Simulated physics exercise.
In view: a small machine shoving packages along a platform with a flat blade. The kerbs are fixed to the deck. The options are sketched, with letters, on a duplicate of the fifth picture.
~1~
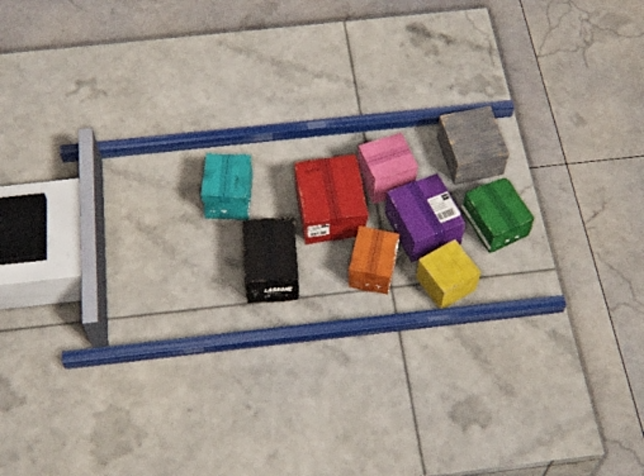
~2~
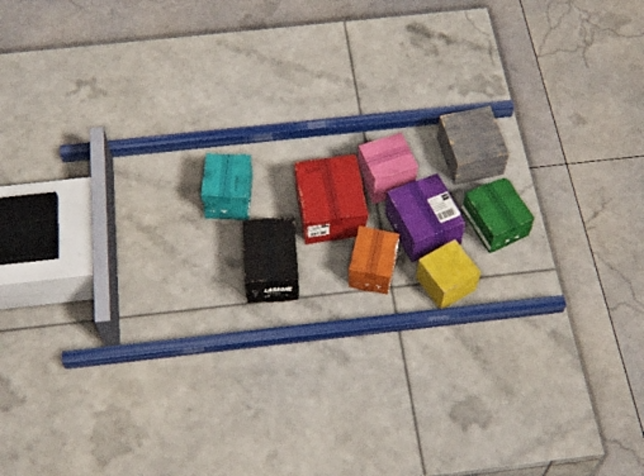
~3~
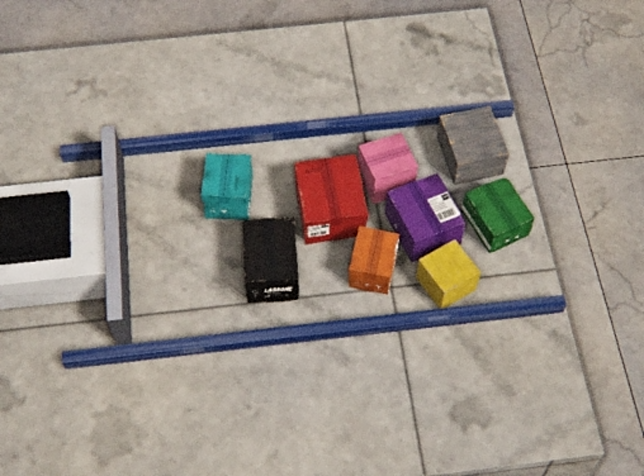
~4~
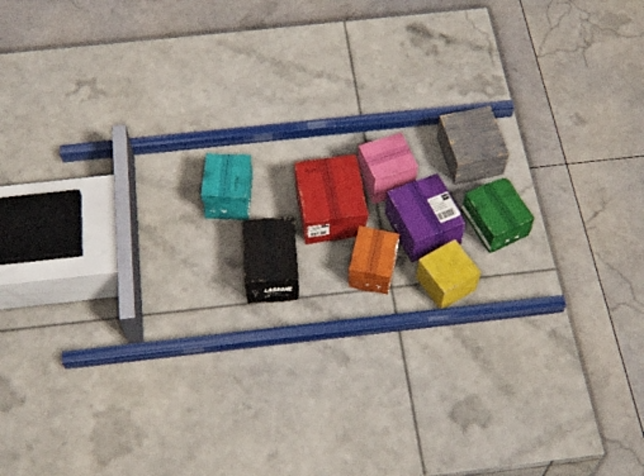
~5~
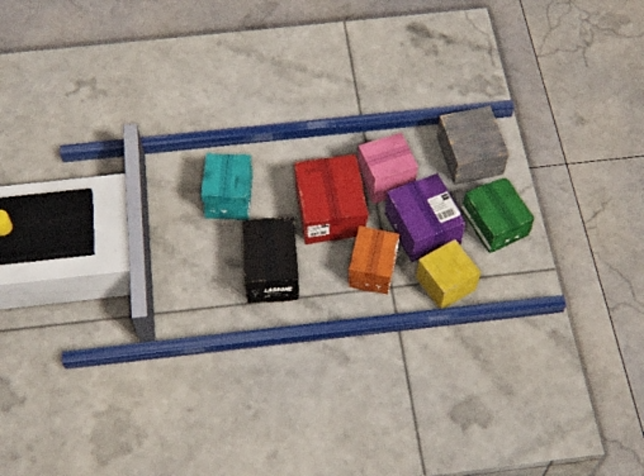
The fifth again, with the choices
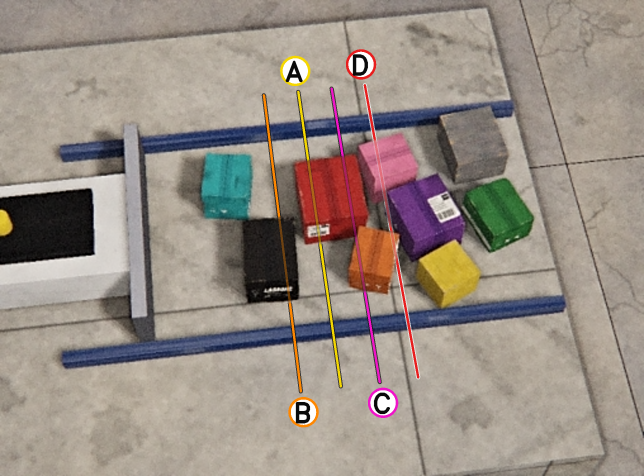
White machine with a flat grey blade sliding slowly right between blue rails toward colourful boxes, which all stay still.
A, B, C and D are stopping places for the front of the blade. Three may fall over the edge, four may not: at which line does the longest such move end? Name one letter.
It can go as far as D.
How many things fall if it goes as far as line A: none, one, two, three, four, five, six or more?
In all, none.
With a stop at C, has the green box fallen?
By then, yes.
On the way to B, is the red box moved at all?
Yes.
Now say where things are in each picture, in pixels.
In the first picture, green box (498, 215); pink box (387, 168); yellow crate (447, 275).
In the second picture, robot (13, 229); purple parcel (424, 218).
In the third picture, robot (25, 227); turquoise box (228, 187).
In the fourth picture, robot (37, 226); black box (271, 261).
In the fifth picture, robot (49, 225); green box (498, 215); pink box (387, 168); yellow crate (447, 275).
On the marked copy, A at (318, 228); B at (281, 232); C at (354, 224); D at (390, 220).
With D. Early on, robot (142, 215); turquoise box (255, 184); green box (498, 215).
Further on, robot (234, 205); green box (521, 214); grey crate (491, 143).
At the end, robot (303, 198); grey crate over the edge; green box over the edge; two fallen.
As for the rest, A is within the limit but short; B is within the limit but short; C is within the limit but short.
